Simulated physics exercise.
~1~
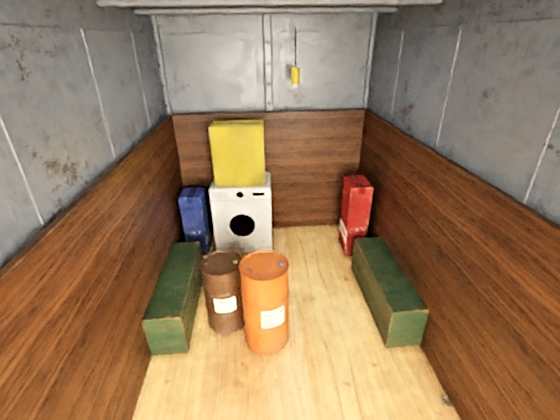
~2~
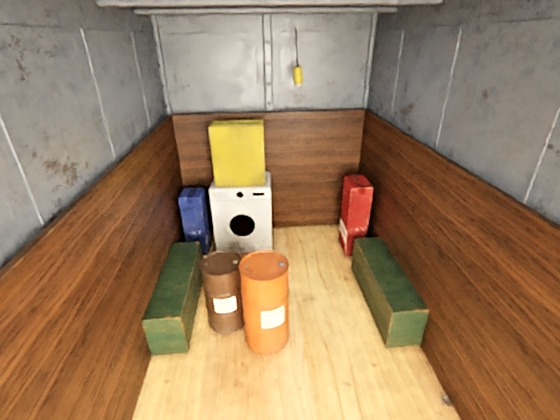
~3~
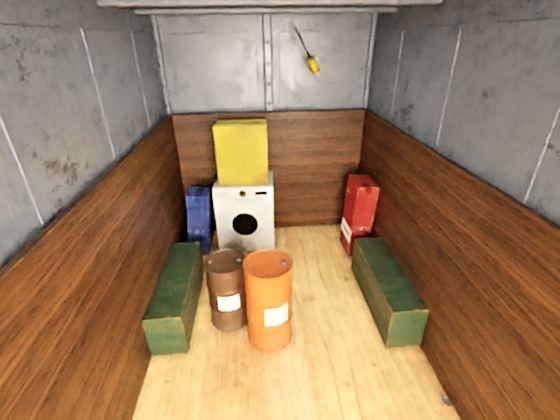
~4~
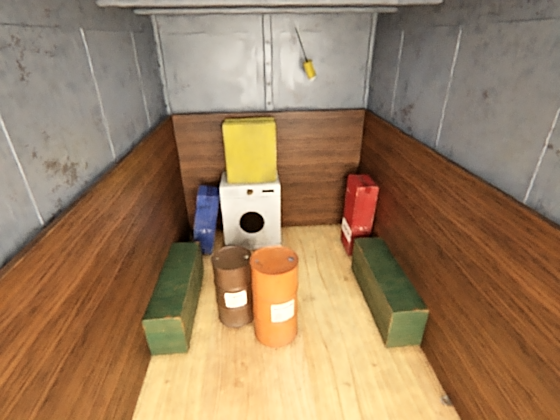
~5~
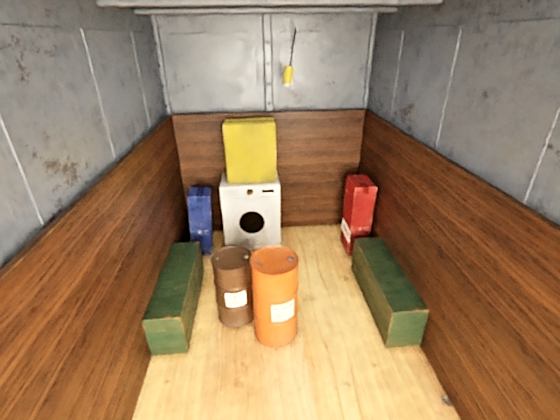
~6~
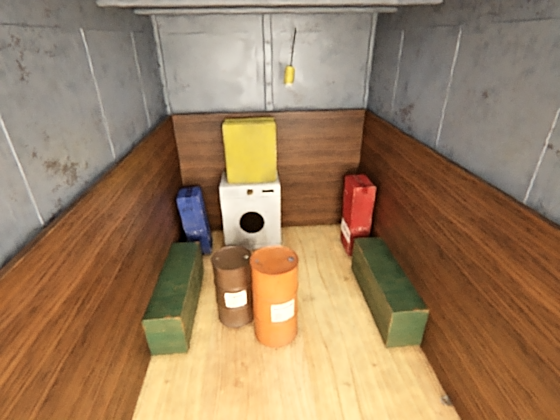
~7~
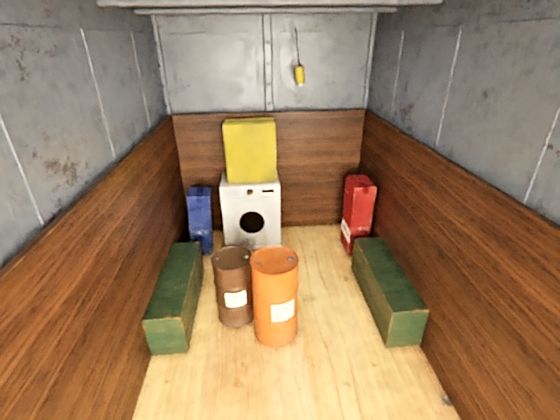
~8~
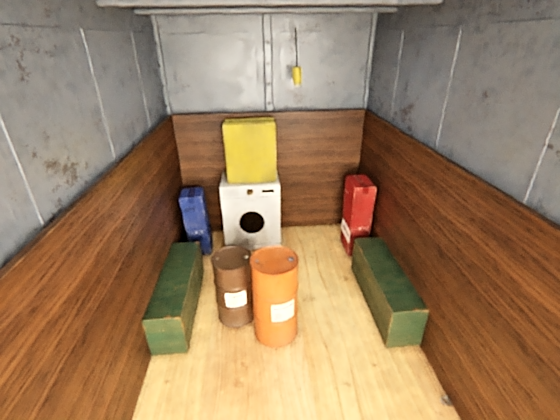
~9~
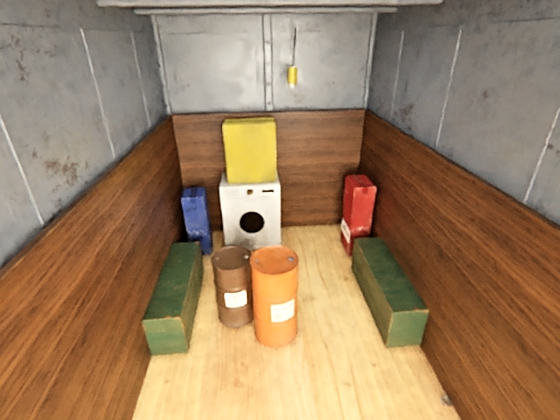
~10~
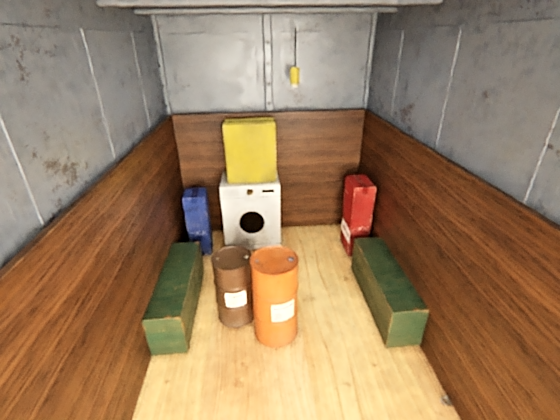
In a moving van, the lamp swings, loose items slide slightly right, and all end upright.
